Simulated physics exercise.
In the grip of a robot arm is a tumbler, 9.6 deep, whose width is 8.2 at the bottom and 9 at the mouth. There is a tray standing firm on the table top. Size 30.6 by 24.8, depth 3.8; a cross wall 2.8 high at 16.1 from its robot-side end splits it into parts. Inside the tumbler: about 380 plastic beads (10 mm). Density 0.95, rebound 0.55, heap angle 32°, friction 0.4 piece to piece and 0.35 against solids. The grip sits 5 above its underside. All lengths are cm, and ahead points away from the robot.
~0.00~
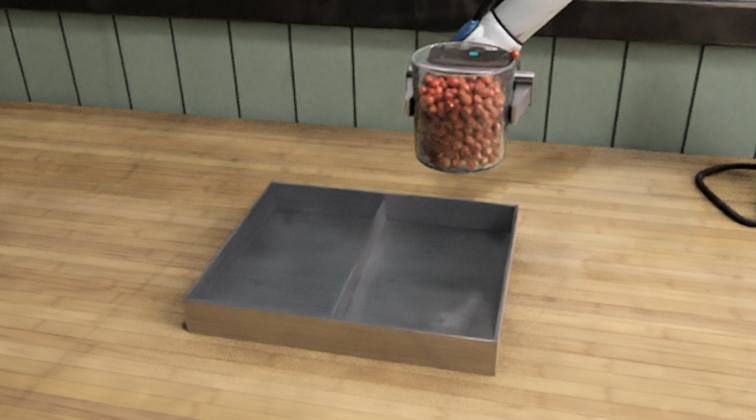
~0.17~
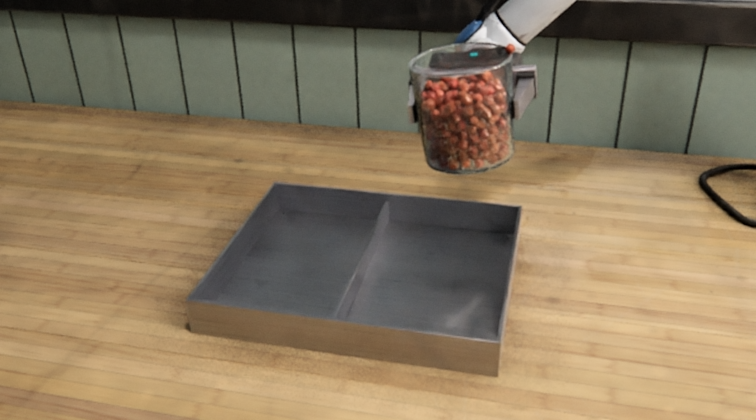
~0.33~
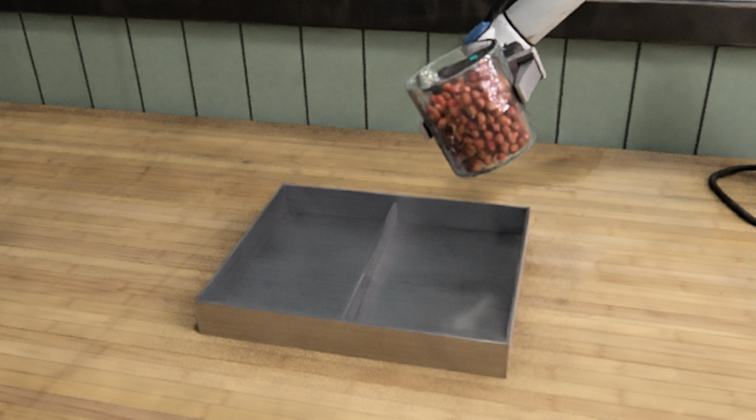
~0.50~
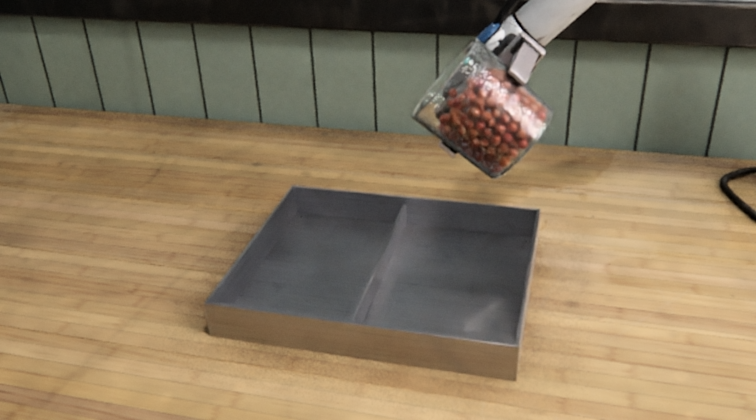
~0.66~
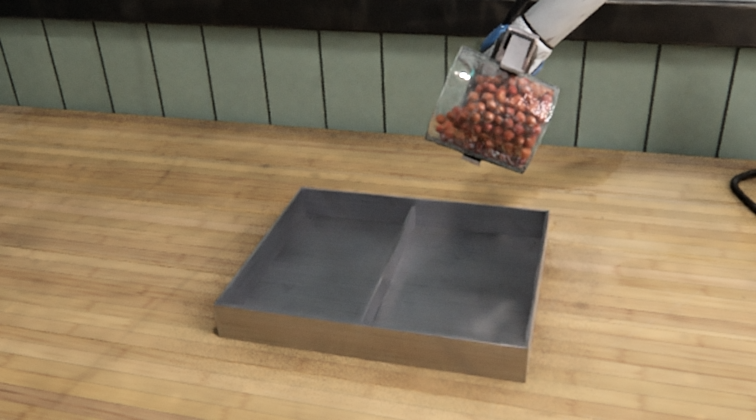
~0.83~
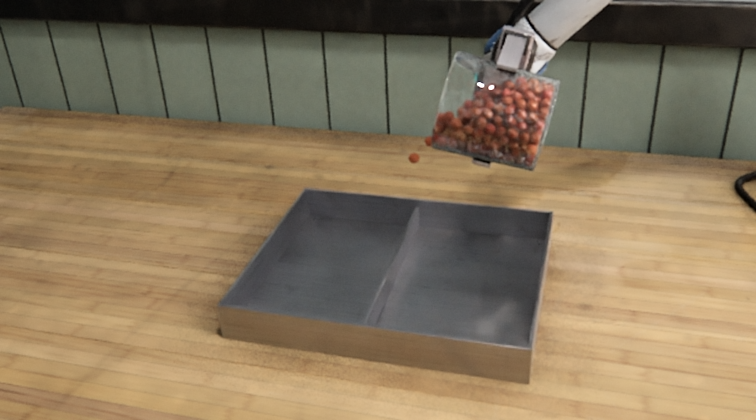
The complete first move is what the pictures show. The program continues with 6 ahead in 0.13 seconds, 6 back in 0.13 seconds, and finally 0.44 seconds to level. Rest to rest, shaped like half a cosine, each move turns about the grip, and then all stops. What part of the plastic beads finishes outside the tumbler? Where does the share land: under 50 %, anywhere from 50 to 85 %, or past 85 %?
It lands anywhere from 50 to 85 %.
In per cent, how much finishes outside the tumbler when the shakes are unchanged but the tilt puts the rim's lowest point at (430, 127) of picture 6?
I'd say close to 35 per cent.
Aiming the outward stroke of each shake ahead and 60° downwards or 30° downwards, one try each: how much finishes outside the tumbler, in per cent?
First try about 15 %, second try about 40 %.
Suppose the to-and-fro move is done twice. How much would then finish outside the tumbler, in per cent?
That would give close to 85 percent.
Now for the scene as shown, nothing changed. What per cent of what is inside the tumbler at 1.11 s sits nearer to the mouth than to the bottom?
About 70 percent.
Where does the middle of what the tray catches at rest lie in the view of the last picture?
It lands close to (322, 269).
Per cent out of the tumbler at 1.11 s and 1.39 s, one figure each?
At the first moment 60 per cent, at the second 65 per cent.
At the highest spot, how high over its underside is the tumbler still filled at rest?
It reaches close to 4.5 cm in the end.
After 1.11 s, tilted 78° forward, highest piece 22 above the table; 154 in the tumbler, 15 in the far-side part, 1 in the robot-side part, 209 in flight or on a rim.
After 1.39 s, tilted 18° forward, highest piece 24 above the table; 201 in the far-side part, 126 in the tumbler, 47 in the robot-side part, 3 on the table or floor, 2 in flight or on a rim.
After 1.73 s, level, highest piece 21 above the table; 200 in the far-side part, 126 in the tumbler, 47 in the robot-side part, 6 on the table or floor.
After 2.78 s, level, highest piece 21 above the table; 200 in the far-side part, 126 in the tumbler, 47 in the robot-side part, 6 on the table or floor.
In the end, 200 in the far-side part, 126 in the tumbler, 47 in the robot-side part, 6 on the table or floor. That is 67 % outside the tumbler.
